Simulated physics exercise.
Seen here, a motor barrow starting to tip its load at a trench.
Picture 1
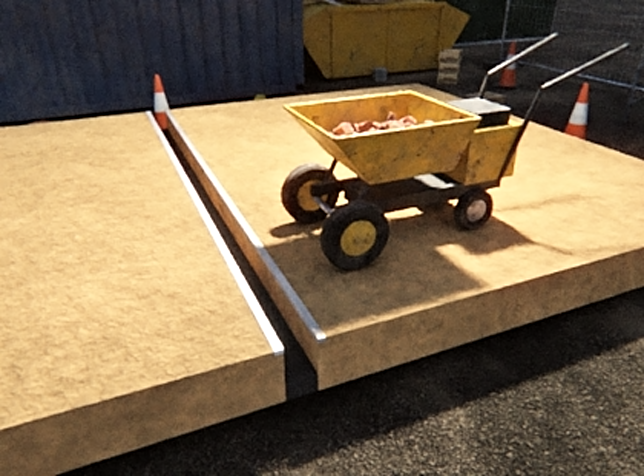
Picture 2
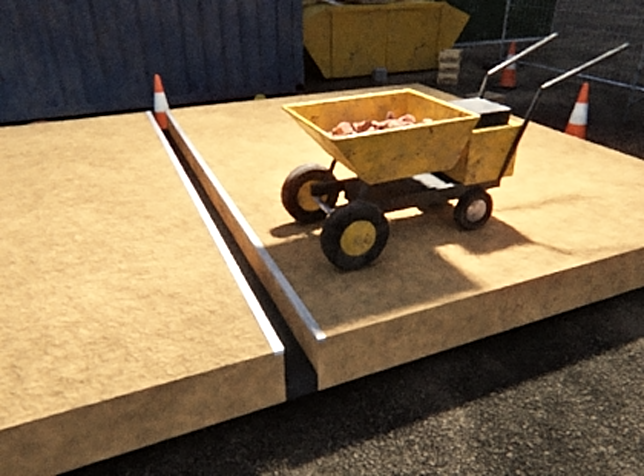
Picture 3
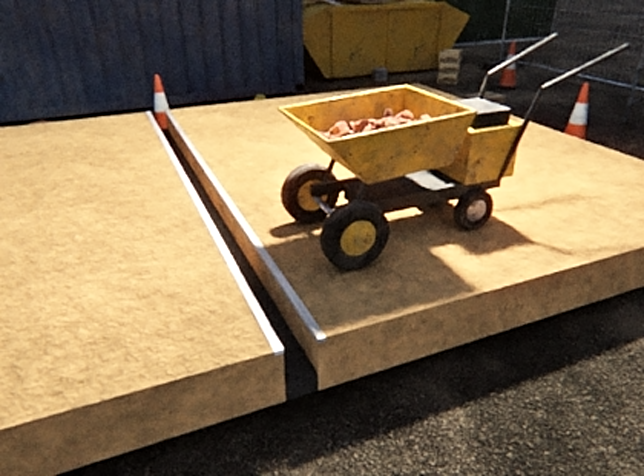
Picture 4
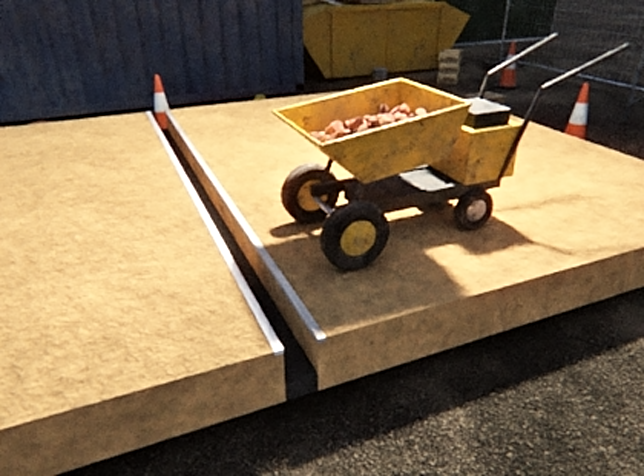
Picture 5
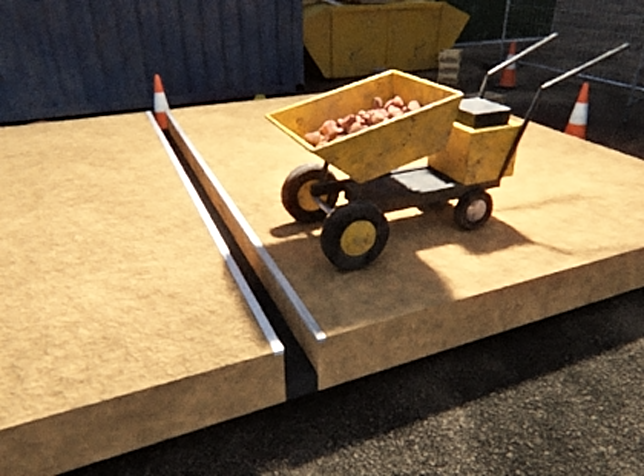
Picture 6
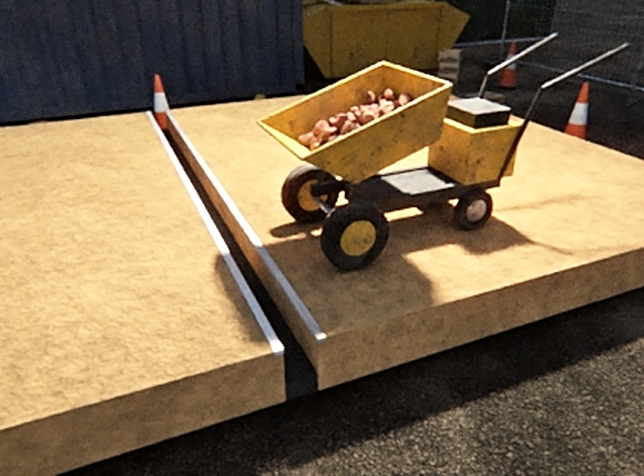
A yellow motor barrow's skip, loaded with reddish lumps of rubble, sits level on a tan slab beside a narrow trench, with traffic cones behind. The skip then tilts forward to the left, barely at first, then clearly, its rear end rising away from the chassis while the wheels stay in place.
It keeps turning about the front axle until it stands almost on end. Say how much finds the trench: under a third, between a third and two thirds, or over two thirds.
It catches under a third.
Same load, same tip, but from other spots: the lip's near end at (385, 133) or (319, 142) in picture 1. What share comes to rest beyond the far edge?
Roughly 10 per cent, and 90 per cent.
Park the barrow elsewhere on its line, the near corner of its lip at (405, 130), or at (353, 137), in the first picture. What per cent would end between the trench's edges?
About 60 and 40 per cent.
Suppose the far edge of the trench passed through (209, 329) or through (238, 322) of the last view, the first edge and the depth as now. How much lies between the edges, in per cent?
The first gives 90 %, the second 40 %.
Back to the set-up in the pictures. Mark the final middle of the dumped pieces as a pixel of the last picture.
Near (195, 267).
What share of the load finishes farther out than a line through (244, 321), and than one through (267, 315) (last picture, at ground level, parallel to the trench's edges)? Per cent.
In turn 70 and 80 in a hundred.
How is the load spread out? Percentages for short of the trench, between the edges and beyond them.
Short: 0 %, between: 15 %, beyond: 85 %.
Just after the last frame, skip tipped steeply; every one in the skip.
A moment on, skip tipped right over; the larger part in the skip; about a tenth beyond it; just a few falling.
Further on, skip tipped right over; about a tenth in the skip; just a few in or heaped over the trench; the larger part beyond it.
When it is over, skip tipped right over; about a tenth in or heaped over the trench; the larger part beyond it.
